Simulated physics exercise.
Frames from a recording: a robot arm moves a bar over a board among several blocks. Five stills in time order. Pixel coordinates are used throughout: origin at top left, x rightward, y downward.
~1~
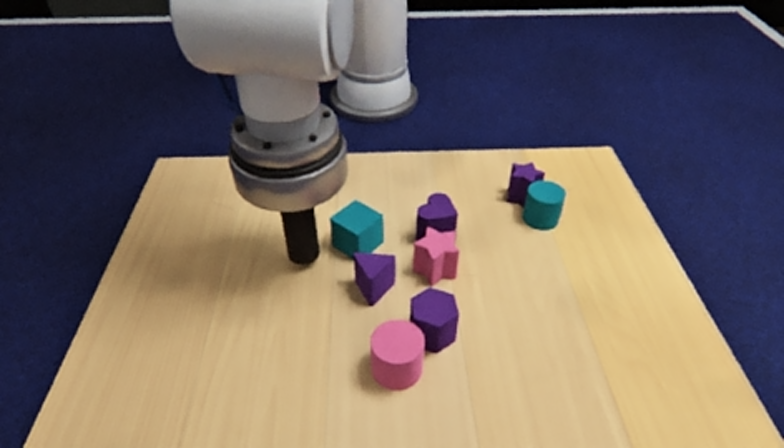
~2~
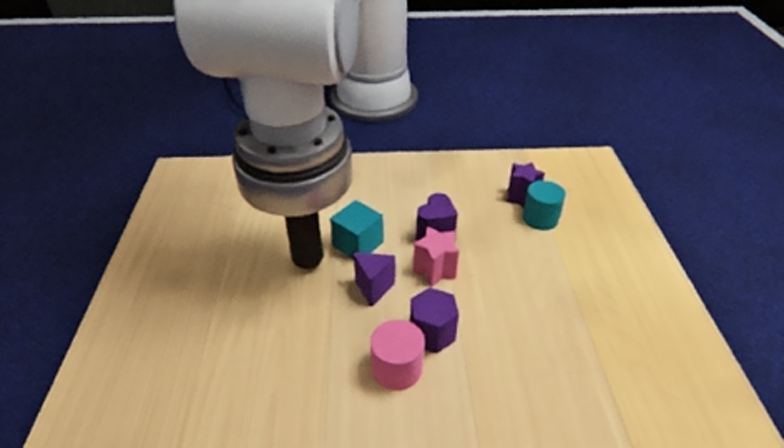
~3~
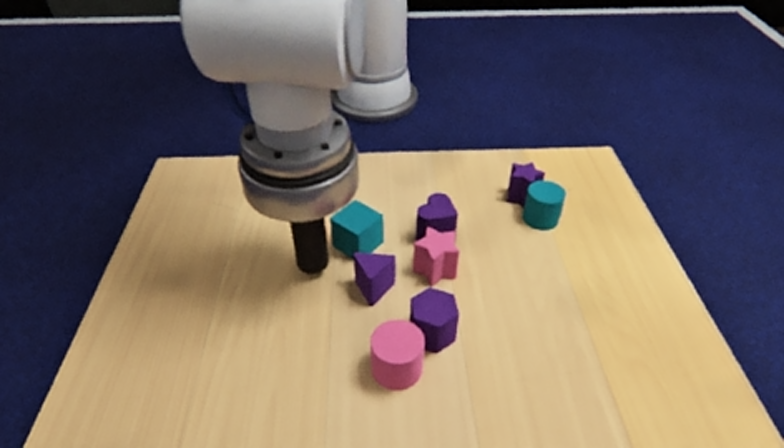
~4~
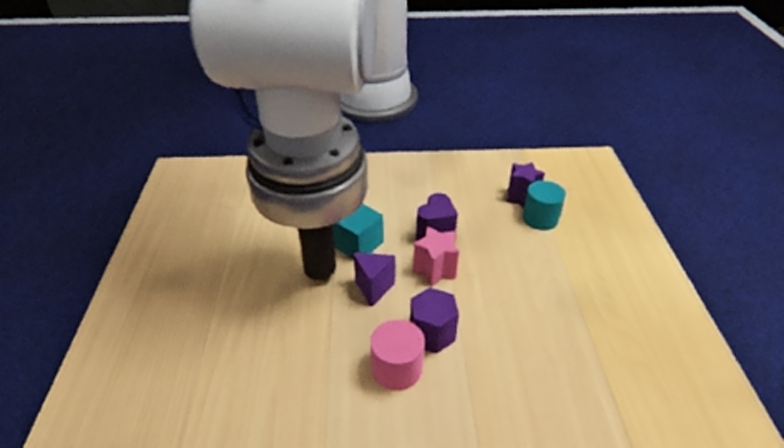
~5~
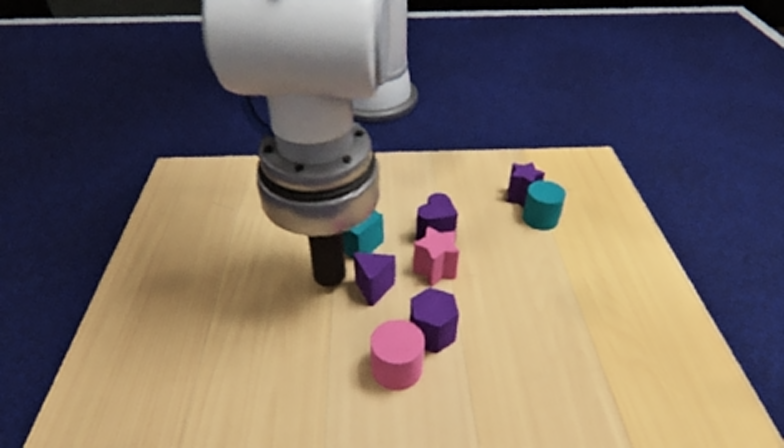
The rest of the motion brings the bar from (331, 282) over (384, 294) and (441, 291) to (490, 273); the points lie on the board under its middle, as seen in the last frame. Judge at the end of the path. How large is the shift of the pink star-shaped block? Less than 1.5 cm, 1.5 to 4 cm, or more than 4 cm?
It shifts 1.5 to 4 cm.
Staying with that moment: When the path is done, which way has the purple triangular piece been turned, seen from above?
Watching from overhead, you'd notice the purple triangular piece rotating clockwise.
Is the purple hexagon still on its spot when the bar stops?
Yes
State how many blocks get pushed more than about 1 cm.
That push would leave two blocks displaced by more than about 1 cm.
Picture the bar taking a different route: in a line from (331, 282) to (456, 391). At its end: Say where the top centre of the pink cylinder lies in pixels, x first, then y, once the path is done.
The top centre is at (417, 387).
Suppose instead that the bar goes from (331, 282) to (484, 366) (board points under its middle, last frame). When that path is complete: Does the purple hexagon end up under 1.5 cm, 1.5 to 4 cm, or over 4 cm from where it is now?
Of the three bands, it's over 4 cm.
On the path given first. One third of the way, bar (385, 287); purple triangular piece (416, 267), turned 20° clockwise.
Two thirds of the way, bar (442, 283); purple triangular piece (475, 266), turned 25° clockwise; pink star-shaped block (450, 237), turned 50° anticlockwise.
At the end, bar (491, 266); purple triangular piece (511, 266), turned 80° clockwise; purple hexagon unmoved; pink star-shaped block (456, 232), turned 90° anticlockwise.
